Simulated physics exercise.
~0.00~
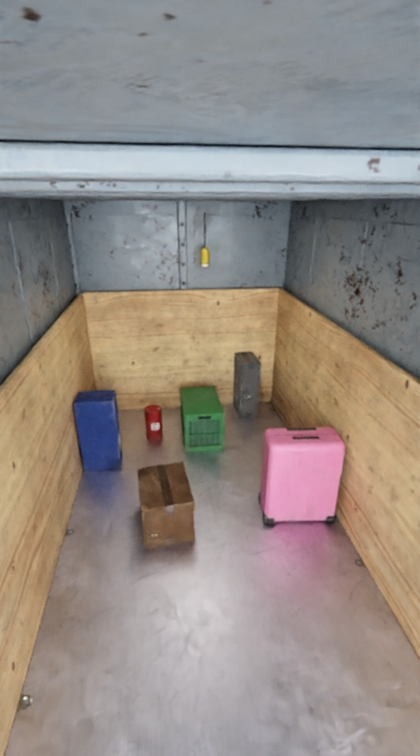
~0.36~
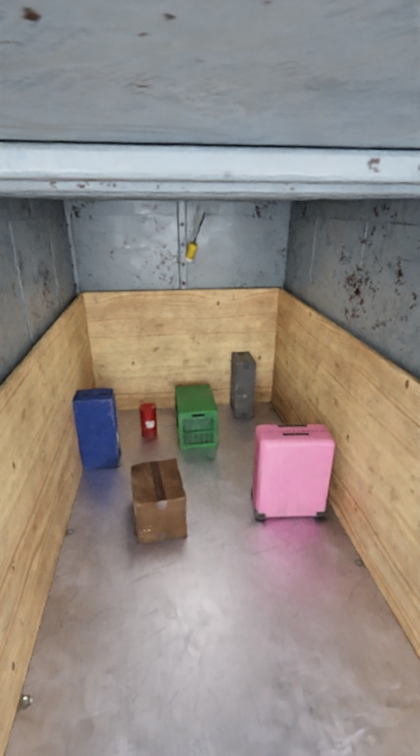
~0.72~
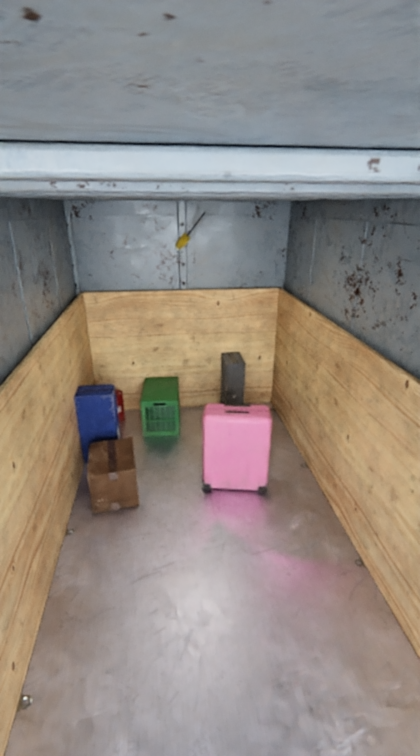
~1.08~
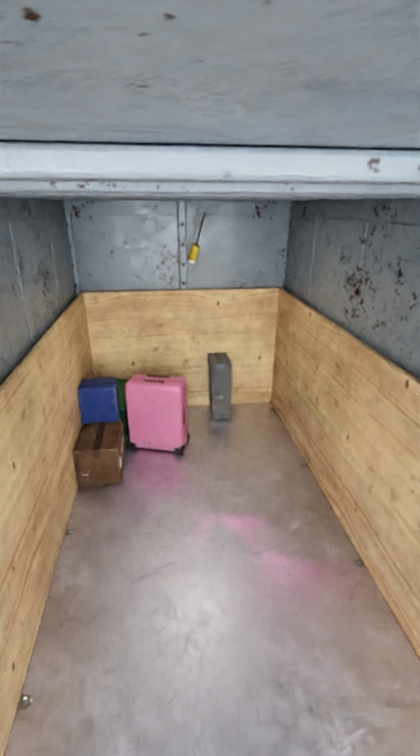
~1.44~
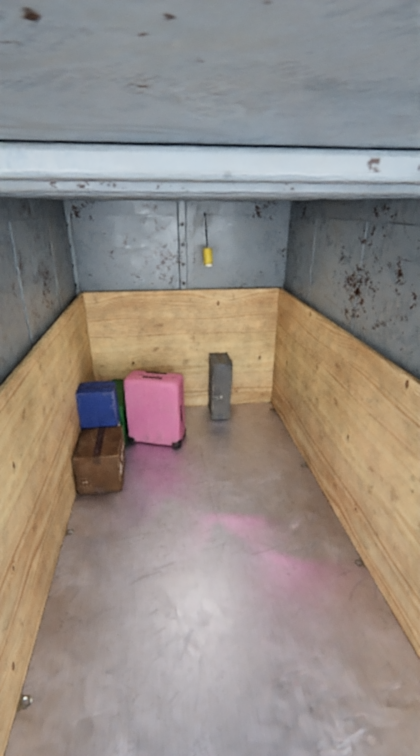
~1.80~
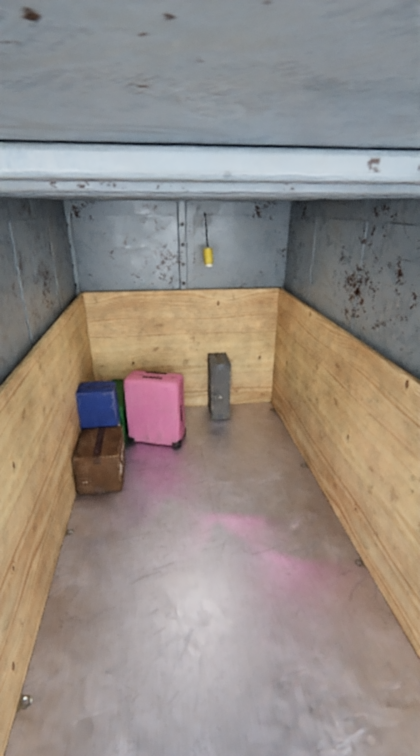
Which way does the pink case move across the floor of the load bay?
The pink case slides to the left, ending up beside the blue box near the left wall.
In the video, a pink case, brown box, green crate, grey box, blue box and red canister stand in a van's load bay as a yellow lamp swings. The items slide left, and most end clustered by the left wall, with the canister out of view.
